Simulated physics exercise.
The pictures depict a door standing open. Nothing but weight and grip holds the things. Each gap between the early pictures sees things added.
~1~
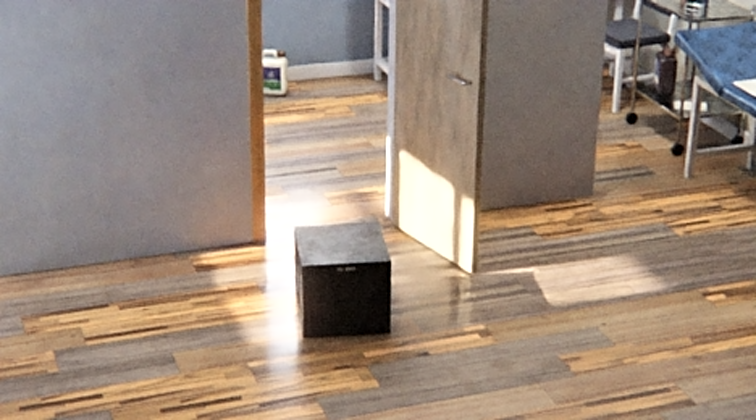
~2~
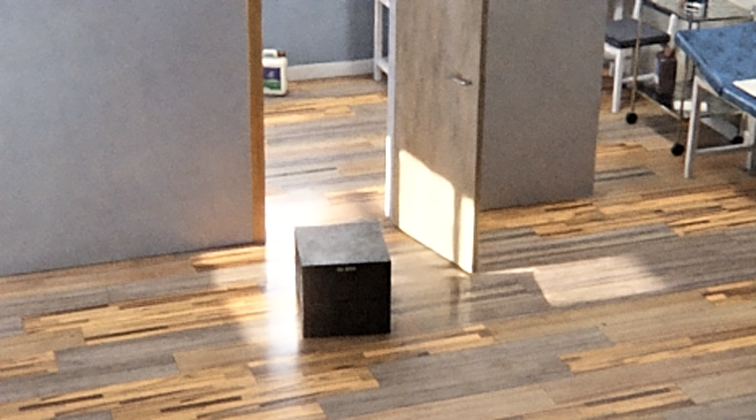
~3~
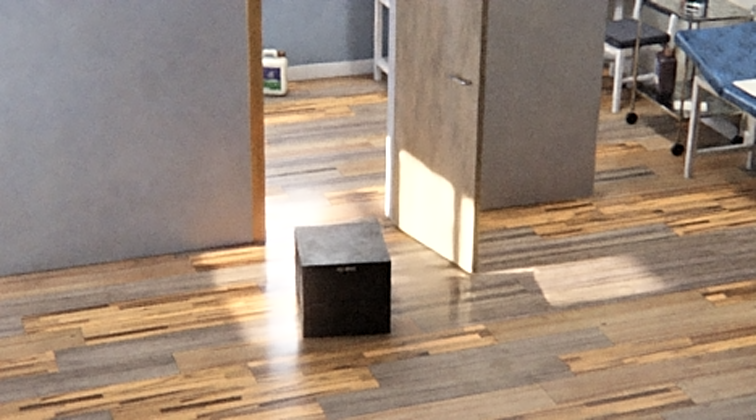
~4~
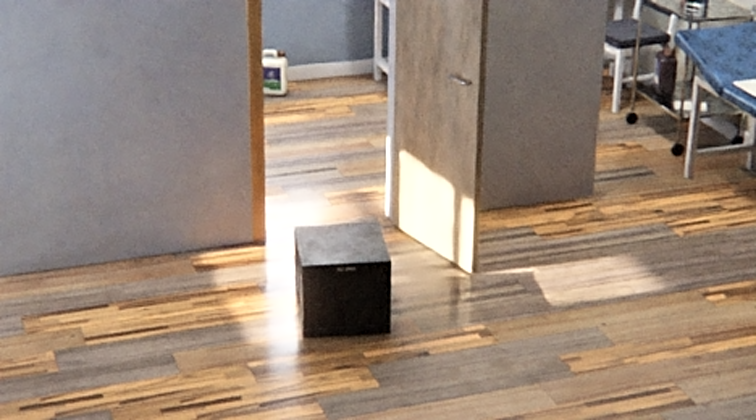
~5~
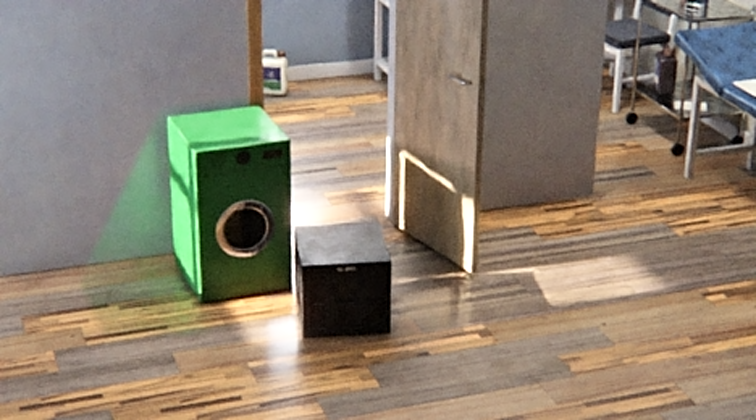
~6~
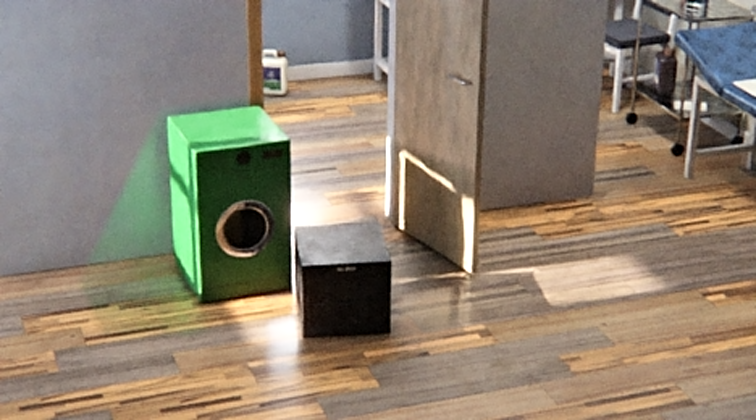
A green appliance appears beside a still black box near a wide-open, motionless door.
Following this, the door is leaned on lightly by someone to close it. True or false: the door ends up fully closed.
True.
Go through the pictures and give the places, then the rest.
In the first picture, door wide open and still; black chest (341, 279).
In the second picture, door wide open and still; black chest (341, 279).
In the third picture, door wide open and still; black chest (341, 279).
In the fourth picture, door wide open and still; black chest (341, 279).
In the fifth picture, door wide open and still; black chest (341, 279).
In the sixth picture, door wide open and still; green appliance (231, 203); black chest (341, 279).
Then, 0.60 s later than the last frame, door 82° open.
Then, 1.10 s later than the last frame, door 48° open.
Then, 1.60 s later than the last frame, door 13° open.
When it is over, door 0° open; both as before. End places, in pixels of the last picture, green appliance near (231, 203).
